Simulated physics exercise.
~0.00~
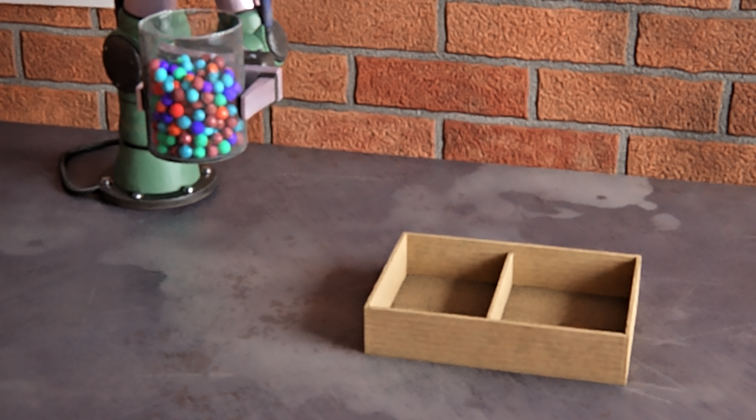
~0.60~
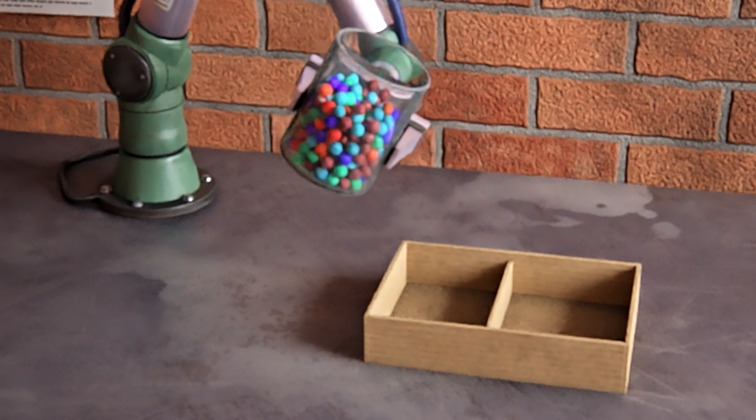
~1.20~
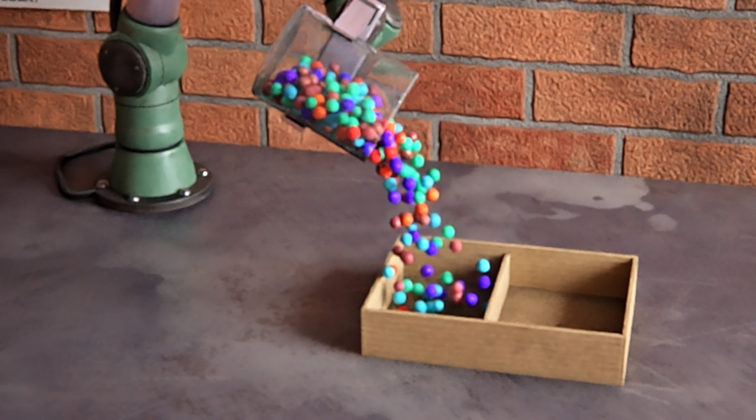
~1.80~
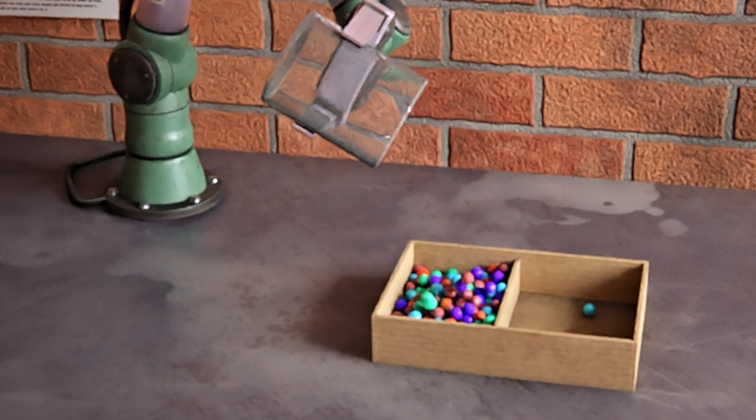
In this clip, a green robot arm carries a clear tumbler of colourful round sweets to the right and tips it over a divided wooden box, pouring them out until the left compartment holds a heap and a single sweet lies in the right one.
